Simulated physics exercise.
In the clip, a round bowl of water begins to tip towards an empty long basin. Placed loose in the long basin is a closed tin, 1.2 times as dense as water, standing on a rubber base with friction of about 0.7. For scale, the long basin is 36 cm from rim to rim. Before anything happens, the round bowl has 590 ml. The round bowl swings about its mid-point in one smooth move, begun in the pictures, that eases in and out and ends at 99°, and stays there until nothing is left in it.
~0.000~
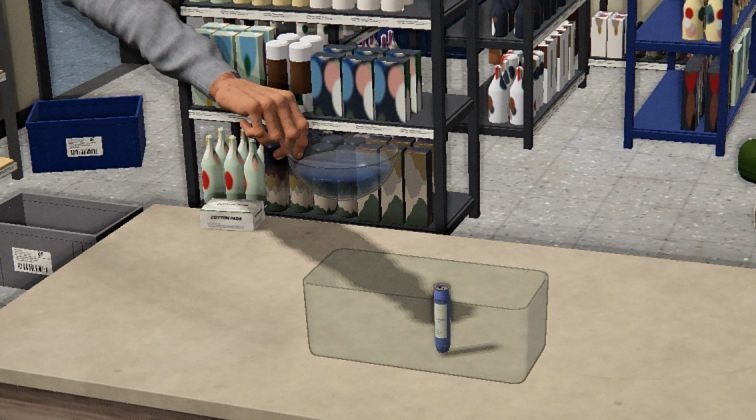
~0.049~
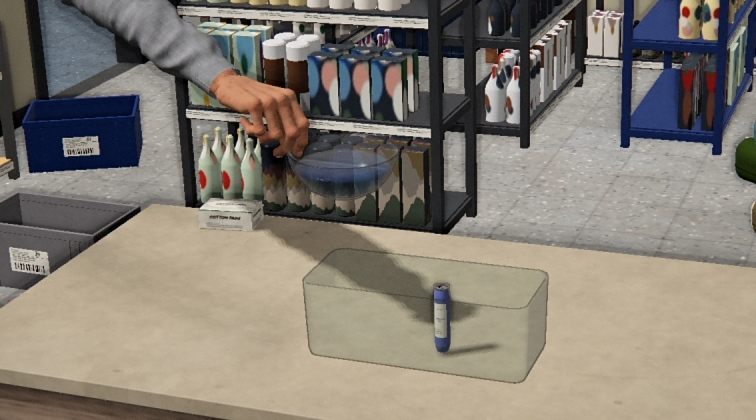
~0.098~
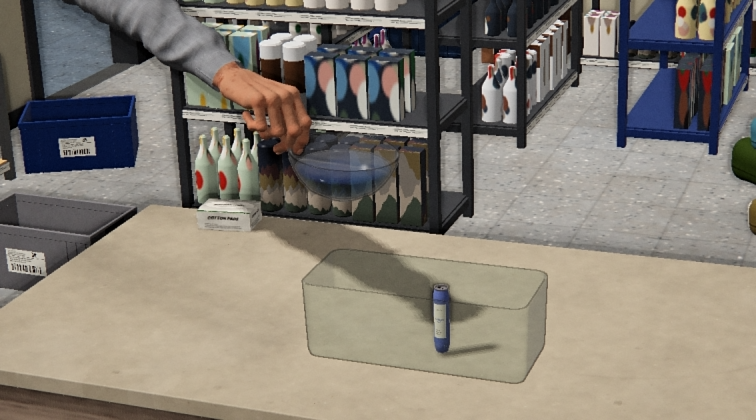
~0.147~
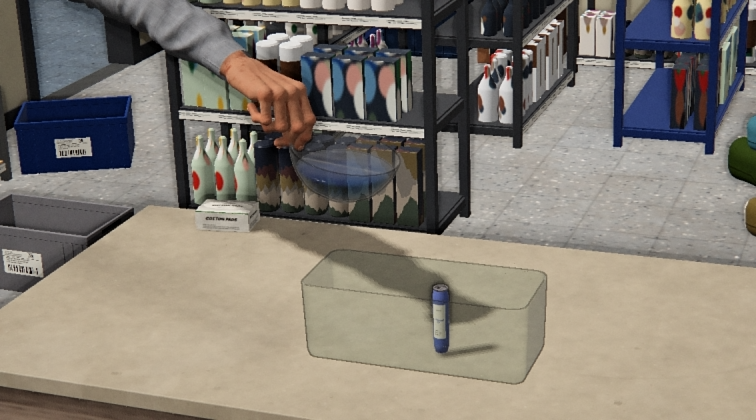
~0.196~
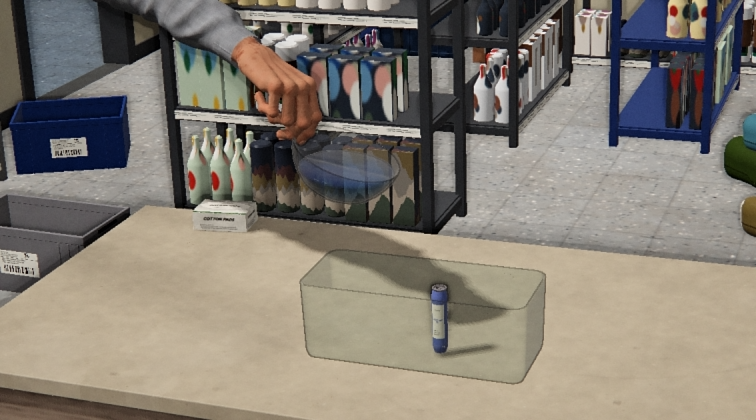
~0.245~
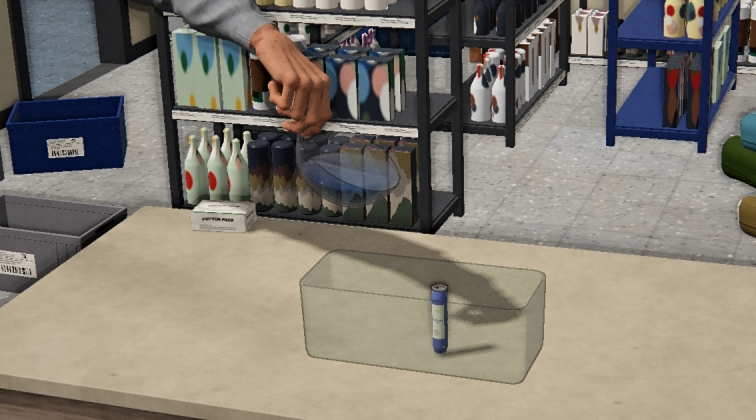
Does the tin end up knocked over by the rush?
Yes.
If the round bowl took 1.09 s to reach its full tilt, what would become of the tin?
Well, the tin simply holds firm.
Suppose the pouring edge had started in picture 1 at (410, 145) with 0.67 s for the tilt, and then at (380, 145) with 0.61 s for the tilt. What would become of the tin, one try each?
First it stays on its base; then it tips over.
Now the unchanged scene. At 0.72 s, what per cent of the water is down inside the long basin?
Near 98 in a hundred.
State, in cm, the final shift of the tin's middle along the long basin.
8.0 cm.
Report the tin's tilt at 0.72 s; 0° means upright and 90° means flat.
Looks like some 5 degrees from vertical upright.
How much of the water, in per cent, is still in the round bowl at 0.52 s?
10 %.
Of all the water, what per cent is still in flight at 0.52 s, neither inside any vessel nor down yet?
Around 50 in a hundred.
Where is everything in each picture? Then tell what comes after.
Tilt 0°; pouring edge (395, 157); surface from (300, 159) to (392, 168); the long basin's rim runs from (319, 266) to (538, 292); the tin's top is at (442, 290), in the first frame.
Tilt 1°; pouring edge (395, 157); surface from (300, 158) to (391, 168), in the second frame.
Tilt 5°; pouring edge (396, 162); surface from (300, 158) to (392, 170), in the third frame.
Tilt 12°; pouring edge (397, 169); surface from (301, 157) to (392, 173), in the fourth frame.
Tilt 21°; pouring edge (396, 177); surface from (303, 156) to (394, 176), in the fifth frame.
Tilt 31°; pouring edge (395, 187); surface from (306, 159) to (395, 181); 1 per cent is over the edge, in the sixth frame.
After 0.52 s the tilt is 89° and 11 per cent is still to pour; the tin stands where it began.
After 0.72 s the tilt is 99° and 0 per cent is still to pour; the tin leans 6°.
After 0.92 s the tilt is 99° and 0 per cent is still to pour; the tin leans 43°.
After 1.15 s the tilt is 99° and 0 per cent is still to pour; the tin lies on its side.
In the end the tin lies on its side.
